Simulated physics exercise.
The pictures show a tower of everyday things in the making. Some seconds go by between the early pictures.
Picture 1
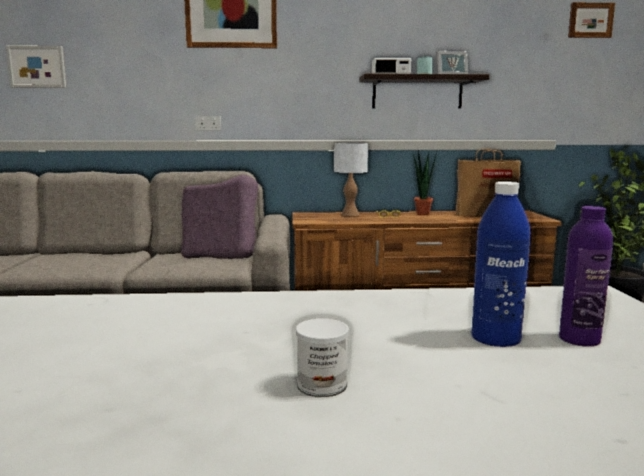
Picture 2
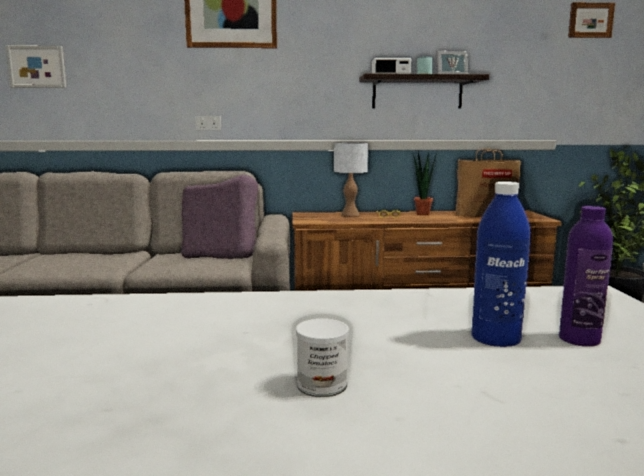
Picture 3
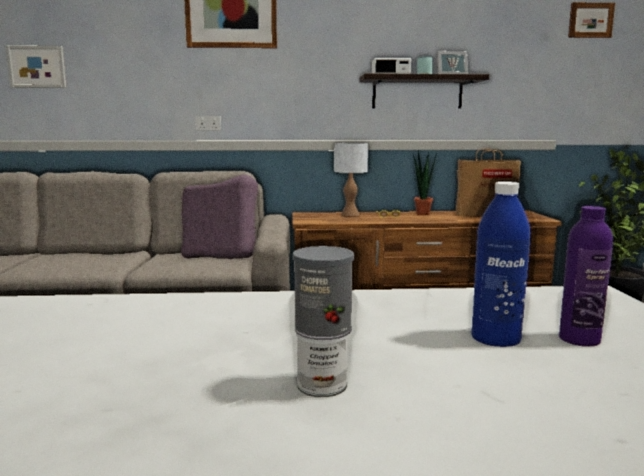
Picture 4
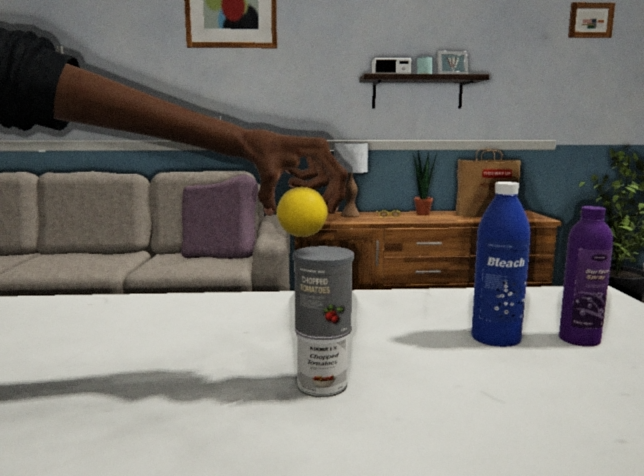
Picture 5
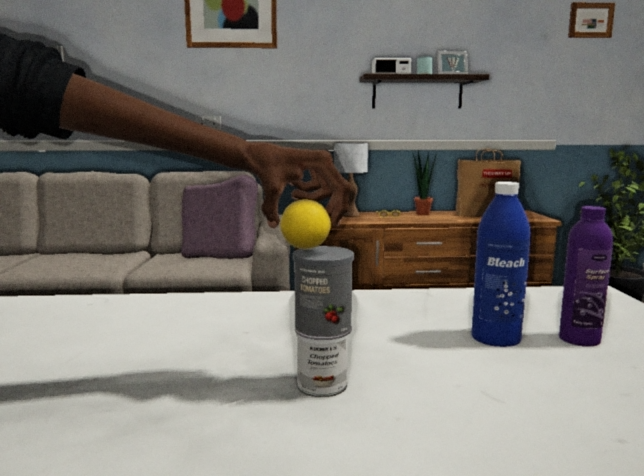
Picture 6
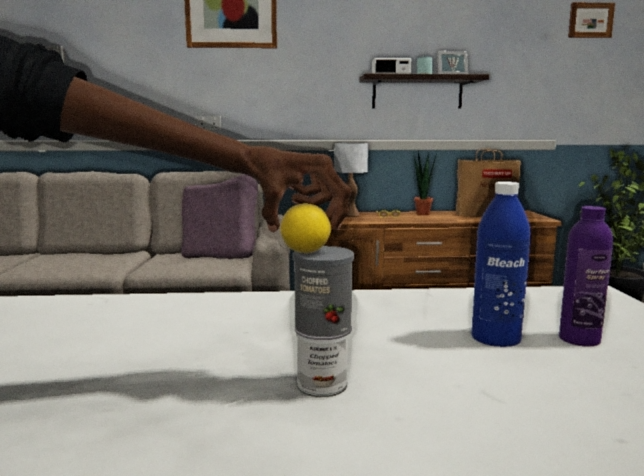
In a living room, a white tin stands on a pale tabletop, with a blue bleach bottle and a purple bottle to the right. A grey tin then appears stacked on the white one. A hand reaches in from the left, lowers a yellow lemon onto the grey tin and keeps holding it.
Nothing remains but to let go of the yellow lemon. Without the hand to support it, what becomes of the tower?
Safe.
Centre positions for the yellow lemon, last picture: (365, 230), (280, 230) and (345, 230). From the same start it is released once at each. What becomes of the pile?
Well, on the first go it tumbles down, on the second it tumbles down, and on the third it stays steady.
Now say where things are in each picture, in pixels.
In the first frame, the last thing is not in view yet; purple bottle (586, 275).
In the second frame, the last thing is not in view yet; white tin (322, 357).
In the third frame, the last thing is not in view yet; purple bottle (586, 275).
The fourth frame shows coming down; yellow lemon (302, 212); white tin (322, 357).
The fifth frame shows set down, still held; yellow lemon (305, 224); purple bottle (586, 275).
The sixth frame shows set down, still held; yellow lemon (305, 229); white tin (322, 357).
Then, 0.10 s on from there, no change.
Then, 0.50 s on from there, yellow lemon resting near (305, 229).
In the end, all 5 unmoved. At the end, from the last picture's camera, yellow lemon near (305, 229). The pile holds.
